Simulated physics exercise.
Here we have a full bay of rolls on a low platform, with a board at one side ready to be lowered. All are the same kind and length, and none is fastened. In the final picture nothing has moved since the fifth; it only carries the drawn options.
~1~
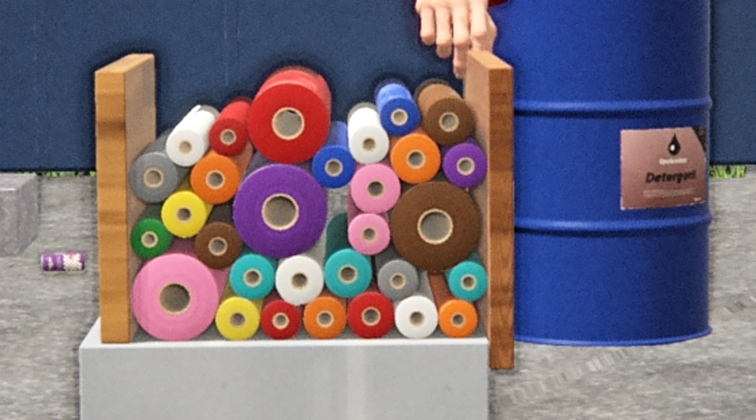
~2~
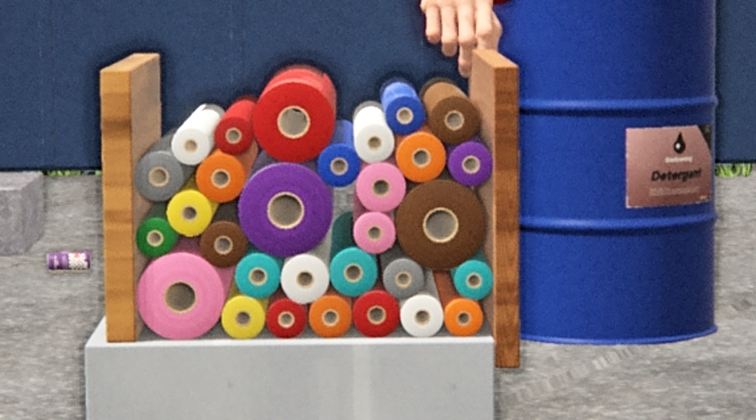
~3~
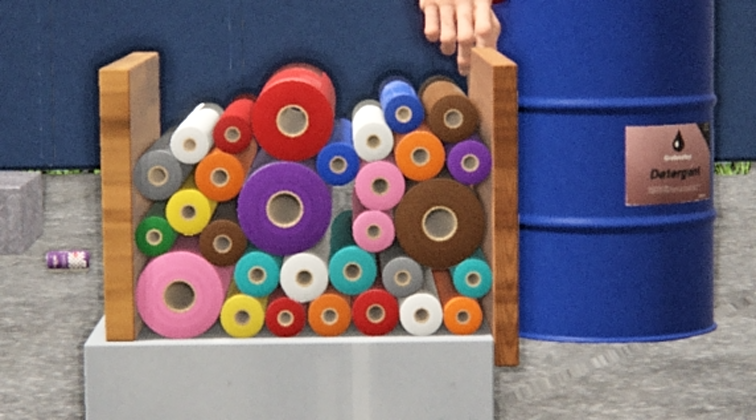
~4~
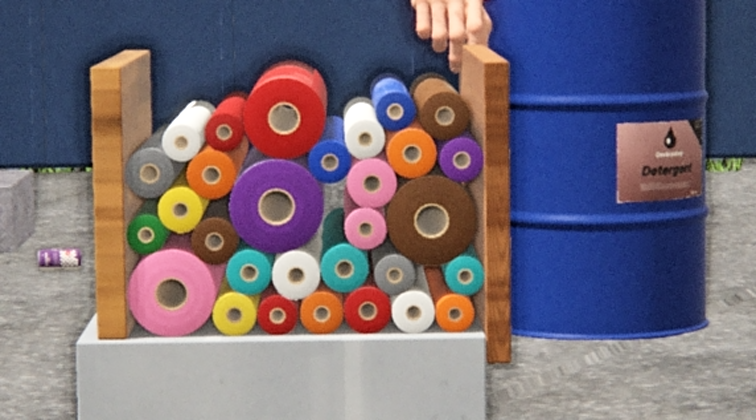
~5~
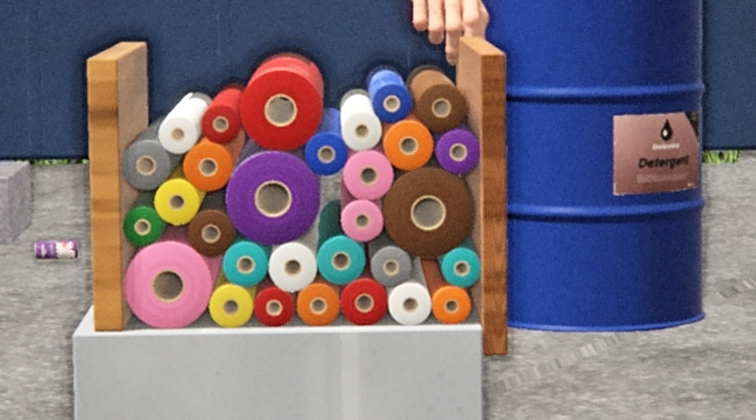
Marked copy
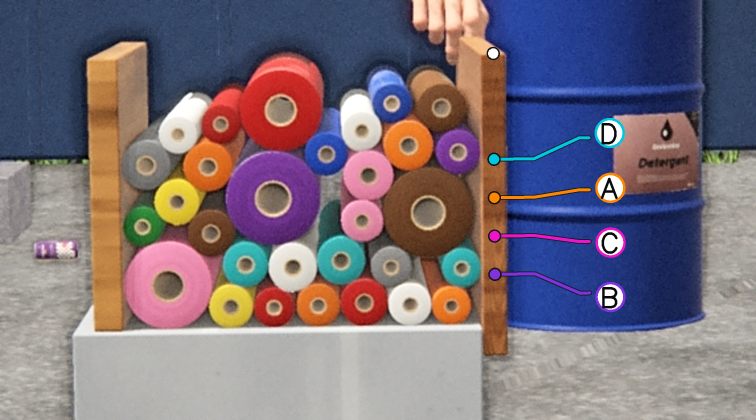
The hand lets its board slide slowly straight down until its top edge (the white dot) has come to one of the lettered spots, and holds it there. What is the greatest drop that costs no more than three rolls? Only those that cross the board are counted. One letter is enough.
The last mark within the limit is B.
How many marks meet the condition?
Four of the four.
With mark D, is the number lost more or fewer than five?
At D, fewer than five.
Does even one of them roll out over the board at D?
No, at D.
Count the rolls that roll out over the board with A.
With A, two.
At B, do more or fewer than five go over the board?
Fewer than five.
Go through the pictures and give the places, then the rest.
A white roll (186, 147); side board (486, 195); a pink roll (175, 298), in the first picture.
A pink roll (181, 297); a white roll (422, 316), in the second picture.
A turquoise roll (353, 271); a pink roll (373, 231), in the third picture.
A grey roll (150, 173); a white roll (182, 143), in the fourth picture.
Side board (479, 181); a pink roll (168, 286); a white roll (410, 304), in the fifth picture.
On the marked copy, A at (494, 197); B at (495, 274); C at (494, 236); D at (494, 159); the white dot at (493, 54).
Following B. Soon after the start, top of the board (481, 152).
Later, top of the board (482, 263).
In the end, top of the board (482, 273), two out over the board.
As for the rest, A two out over the board; C two out over the board; D none out over the board.
